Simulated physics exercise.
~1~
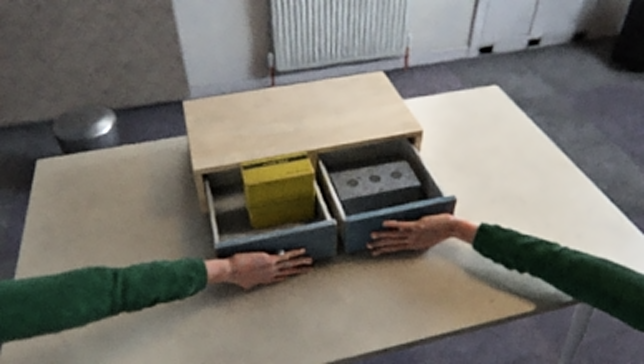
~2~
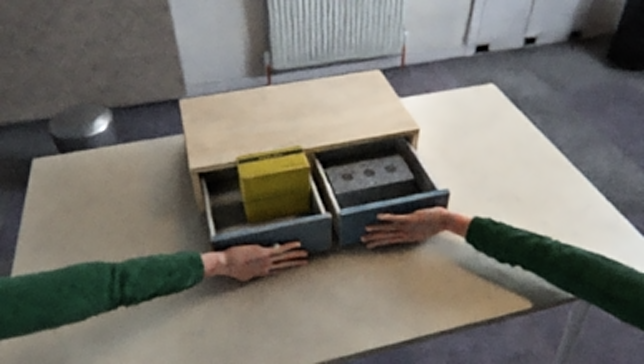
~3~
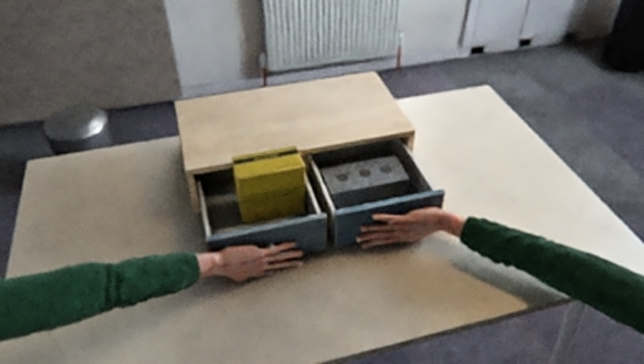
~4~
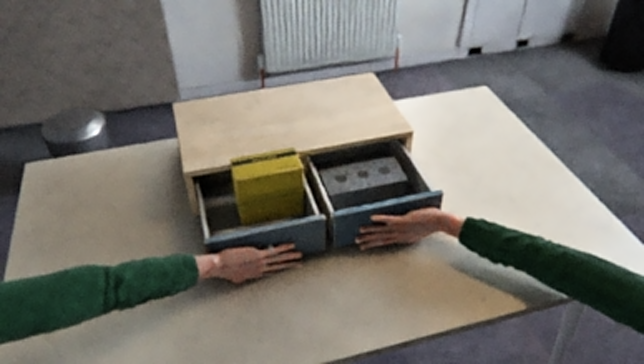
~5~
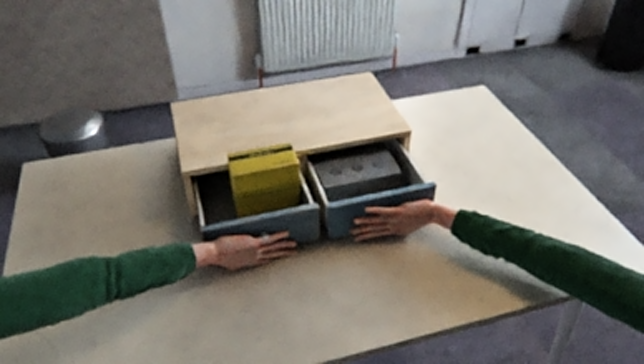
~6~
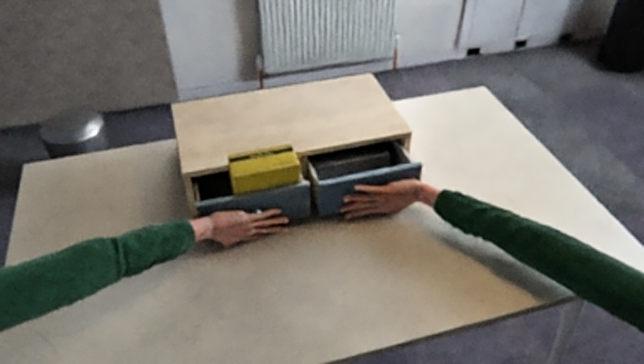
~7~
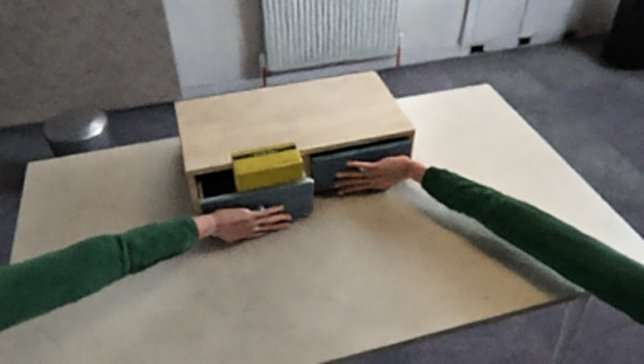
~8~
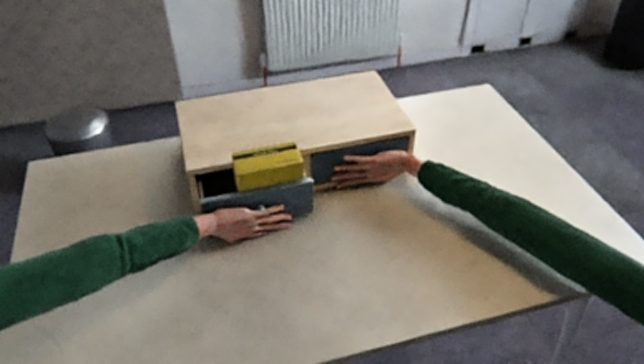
To begin with, two drawers sit open side by side in a wooden chest on a table, the left holding a tall yellow box and the right a grey brick. A hand in a green sleeve rests against the front of each. Both hands then push, and the drawers slide inwards together until they are about half in. The left drawer stops there, its yellow box standing up against the chest's top edge. The right drawer keeps going, carrying the brick out of sight. It ends fully closed, while the left stays jammed partly open.
